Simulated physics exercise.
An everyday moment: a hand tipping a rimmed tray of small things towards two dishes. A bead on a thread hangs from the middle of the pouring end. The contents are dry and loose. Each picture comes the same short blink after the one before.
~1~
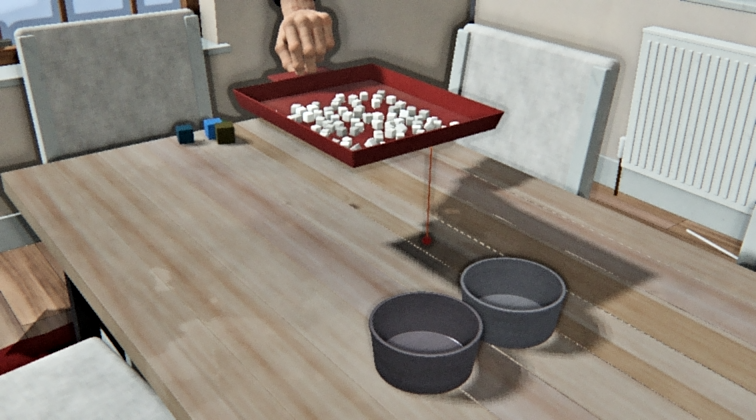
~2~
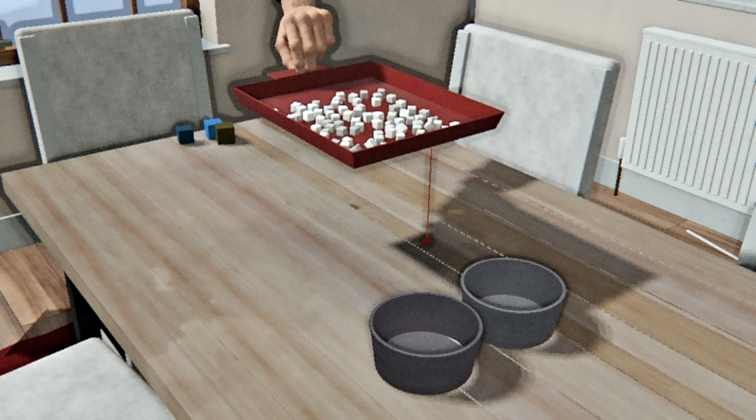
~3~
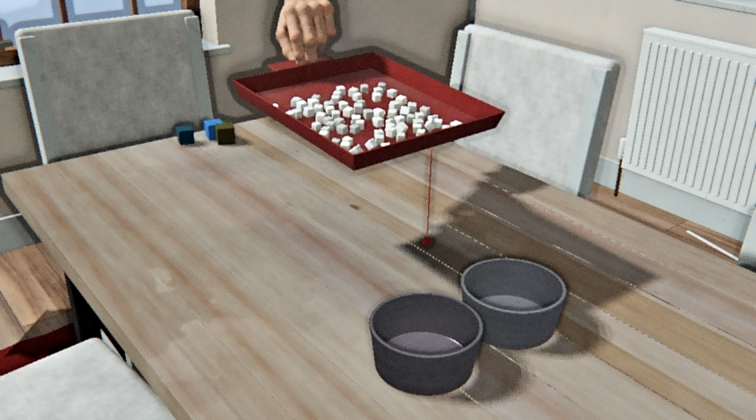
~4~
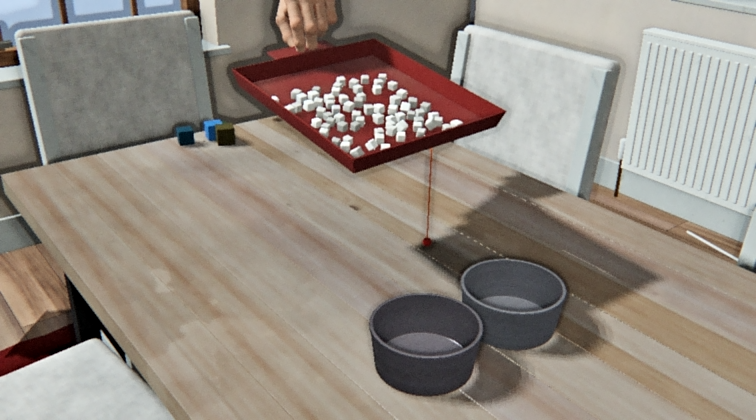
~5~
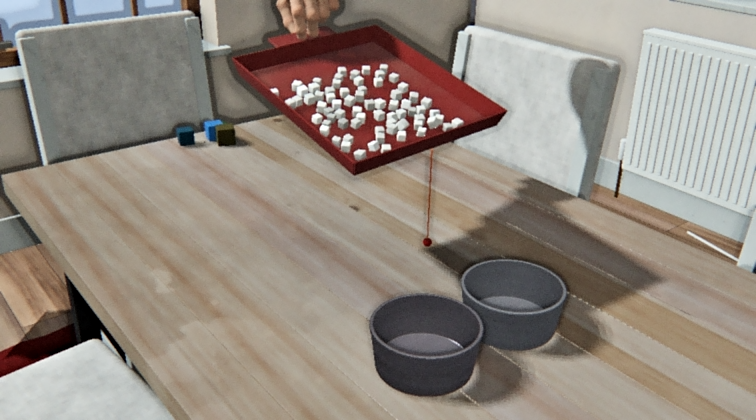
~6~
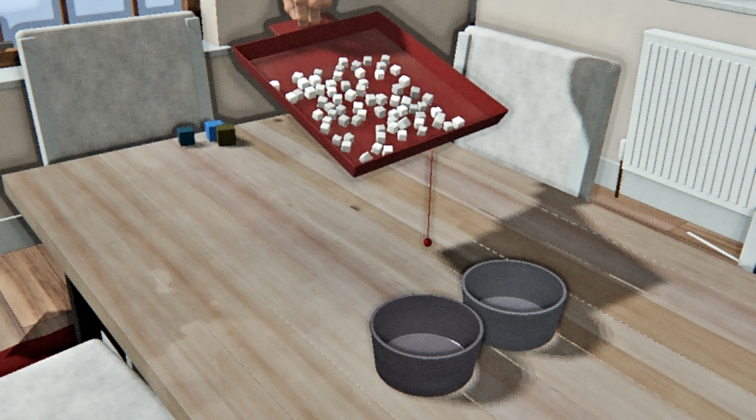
A pale wooden dining table, seen from above at an angle, stands in a room with light upholstered chairs, a white radiator and a window. A hand grips a red rimmed tray of small white cubes above two dark grey dishes, with a bead hanging on a red thread and three small blocks at left. The tray, level at first, gradually tilts toward its near edge, left corner lowest, while the cubes barely shift.
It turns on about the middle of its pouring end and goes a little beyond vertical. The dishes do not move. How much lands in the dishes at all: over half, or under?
In the dishes lies under half of it.
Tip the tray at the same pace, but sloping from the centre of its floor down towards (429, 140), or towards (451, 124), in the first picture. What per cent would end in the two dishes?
In turn 40 and 0 in a hundred.
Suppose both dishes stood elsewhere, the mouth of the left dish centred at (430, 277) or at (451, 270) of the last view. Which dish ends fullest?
First the left one, then the left dish.
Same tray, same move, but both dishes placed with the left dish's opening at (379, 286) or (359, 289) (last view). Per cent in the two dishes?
In turn 70 and 60 in a hundred.
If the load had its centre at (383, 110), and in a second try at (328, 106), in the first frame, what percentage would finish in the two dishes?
Roughly 10 per cent, and 0 per cent.
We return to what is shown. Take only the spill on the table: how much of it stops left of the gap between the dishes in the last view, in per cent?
Some 90 per cent.
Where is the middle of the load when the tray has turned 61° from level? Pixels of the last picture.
Roughly at (389, 136).
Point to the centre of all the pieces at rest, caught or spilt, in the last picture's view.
Close to (404, 323).
Just after the last frame, tray tipped steeply; every one on the tray.
A moment on, tray tipped right over; almost all on the tray; just a few in the right dish; just a few outside both; just a few in the air.
Further on, tray tipped past a quarter turn; about a tenth in the left dish; about a tenth in the right dish; the larger part outside both.
When it is over, tray tipped past a quarter turn; about a tenth in the left dish; about a tenth in the right dish; the larger part outside both.
